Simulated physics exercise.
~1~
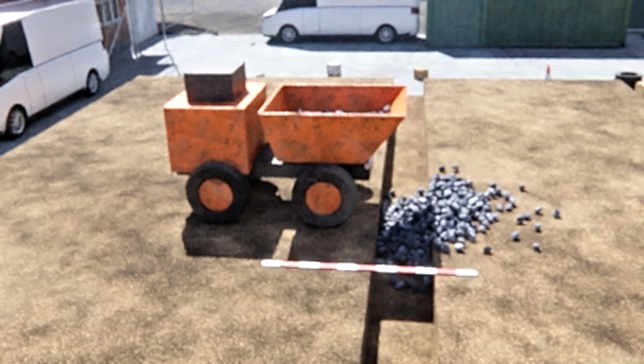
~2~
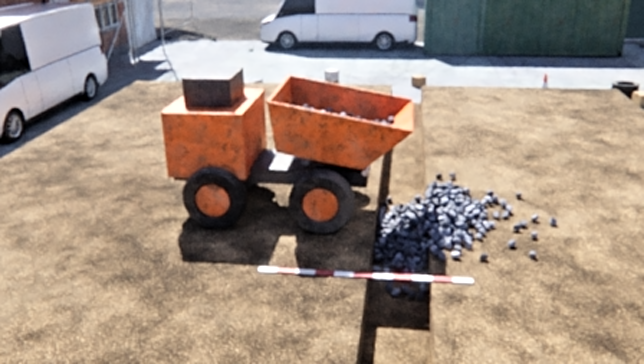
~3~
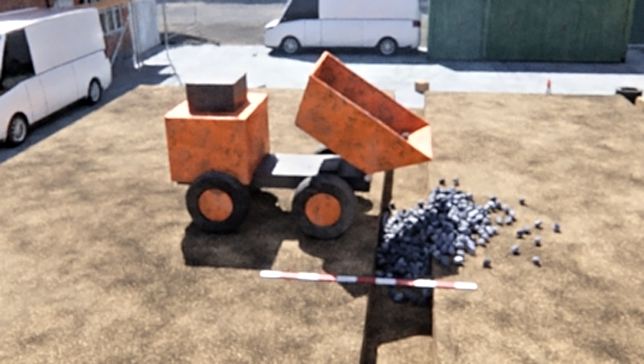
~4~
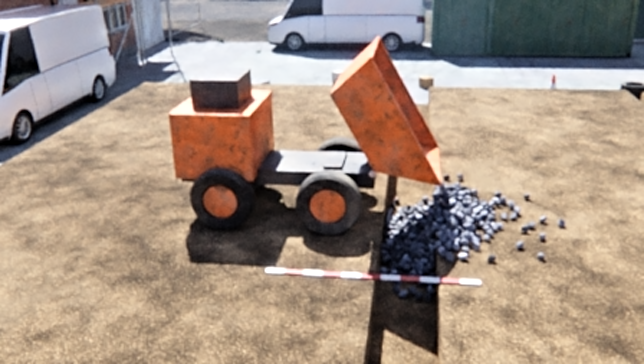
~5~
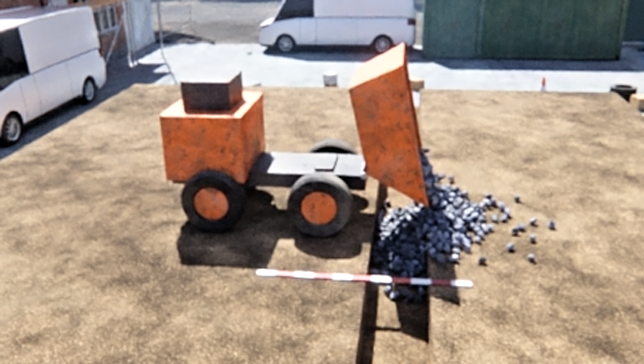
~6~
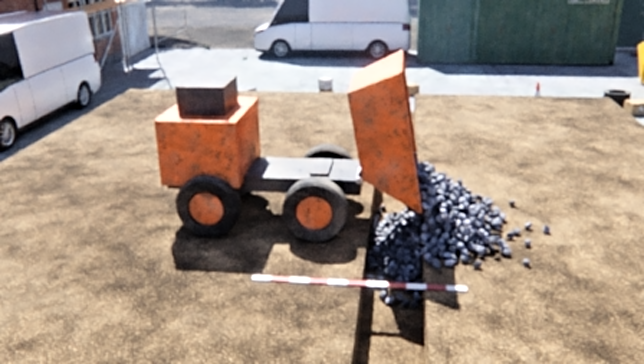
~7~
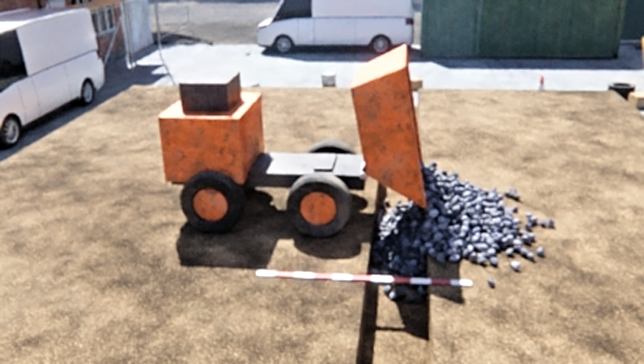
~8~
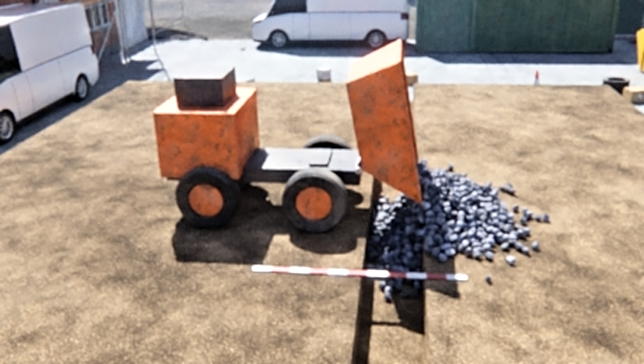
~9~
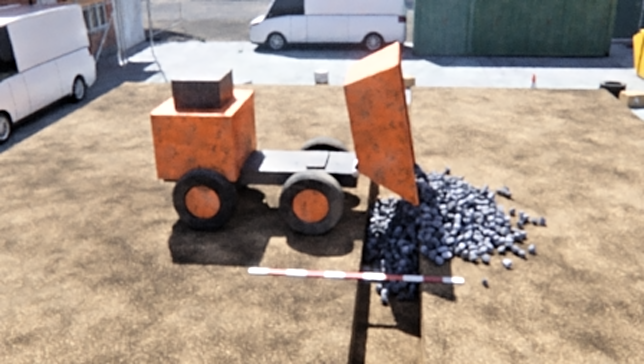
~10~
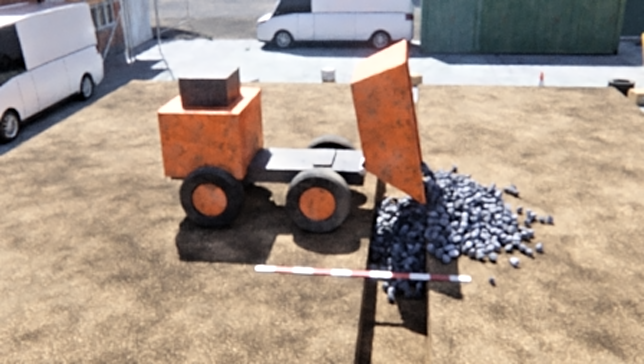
Building site with parked white vans, an orange dumper tipping its skip steeply and spilling grey stones onto a heap across a trench.
